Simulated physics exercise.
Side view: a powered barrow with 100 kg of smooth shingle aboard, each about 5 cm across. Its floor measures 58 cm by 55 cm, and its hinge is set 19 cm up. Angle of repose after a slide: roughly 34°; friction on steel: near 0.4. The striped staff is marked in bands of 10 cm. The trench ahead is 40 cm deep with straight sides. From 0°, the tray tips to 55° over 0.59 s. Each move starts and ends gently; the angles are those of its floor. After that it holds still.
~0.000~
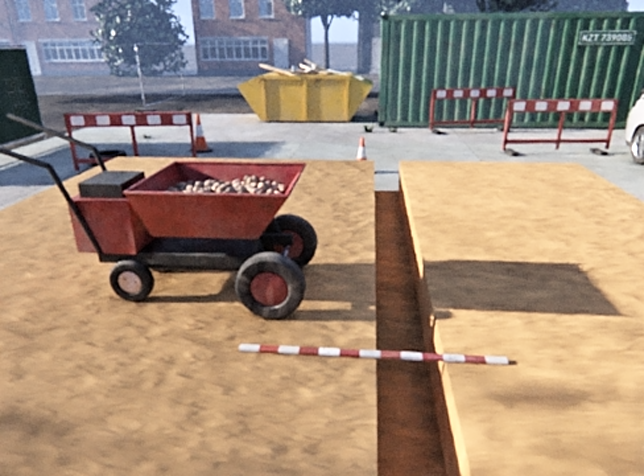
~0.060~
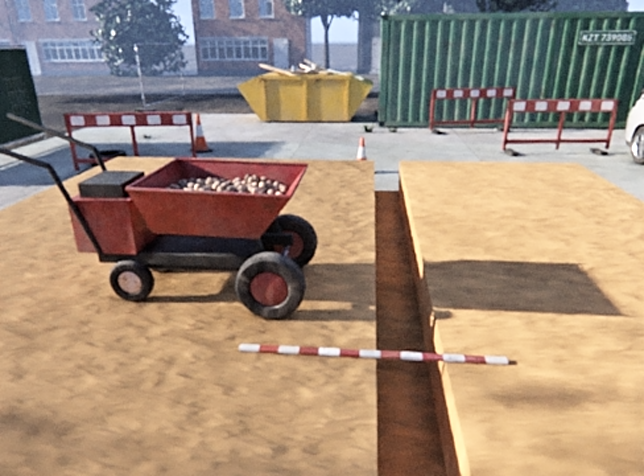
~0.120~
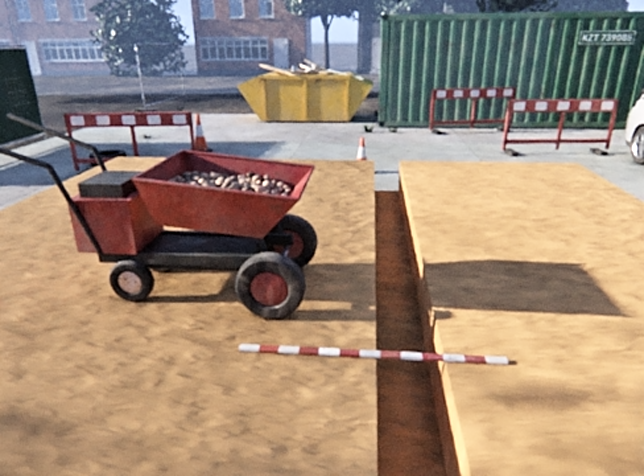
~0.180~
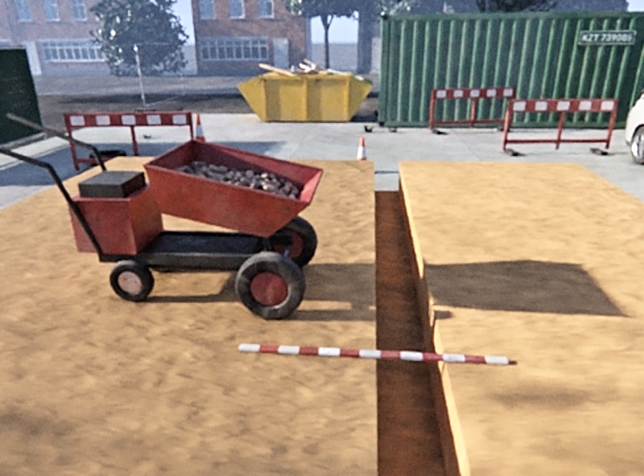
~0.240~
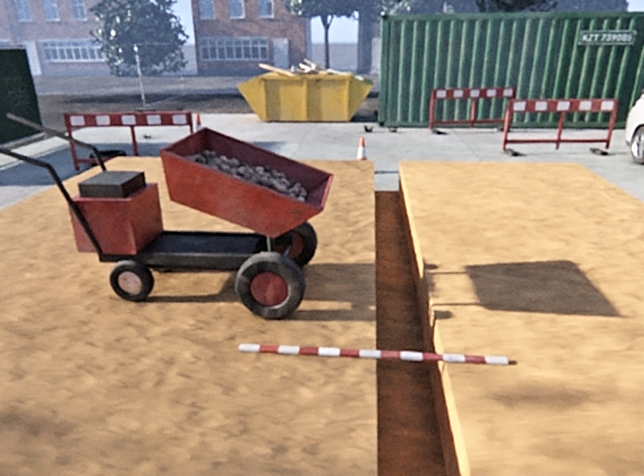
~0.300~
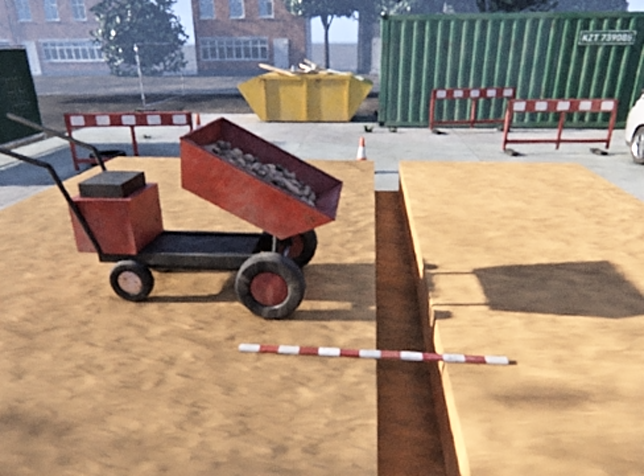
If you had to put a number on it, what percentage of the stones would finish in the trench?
I'd put it at about 50 percent.
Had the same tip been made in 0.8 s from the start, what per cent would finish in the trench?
It would come to roughly 55 per cent.
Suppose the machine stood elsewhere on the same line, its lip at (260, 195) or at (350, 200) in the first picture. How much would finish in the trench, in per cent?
Roughly 50 per cent, then 10 per cent.
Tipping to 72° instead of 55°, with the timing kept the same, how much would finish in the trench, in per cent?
It would be near 65 per cent.
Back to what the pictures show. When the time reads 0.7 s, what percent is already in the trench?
Close to 5 per cent at that time.
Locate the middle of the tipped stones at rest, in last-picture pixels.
The tipped stones centre close to (412, 344).
After 0.4 s the floor is at 46°; 100 % in the tray; the foremost stones are at (330, 225).
After 0.7 s the floor is at 55°; 94 % in the tray, 2 % short of the trench, 4 % in the trench; the foremost stones are at (397, 240).
After 1.0 s the floor is at 55°; 48 % in the tray, 3 % short of the trench, 31 % in the trench, 17 % past the trench; the foremost stones are at (496, 302).
After 3.0 s the floor is at 55°; 31 % in the tray, 50 % in the trench, 19 % past the trench; the foremost stones are at (586, 292).
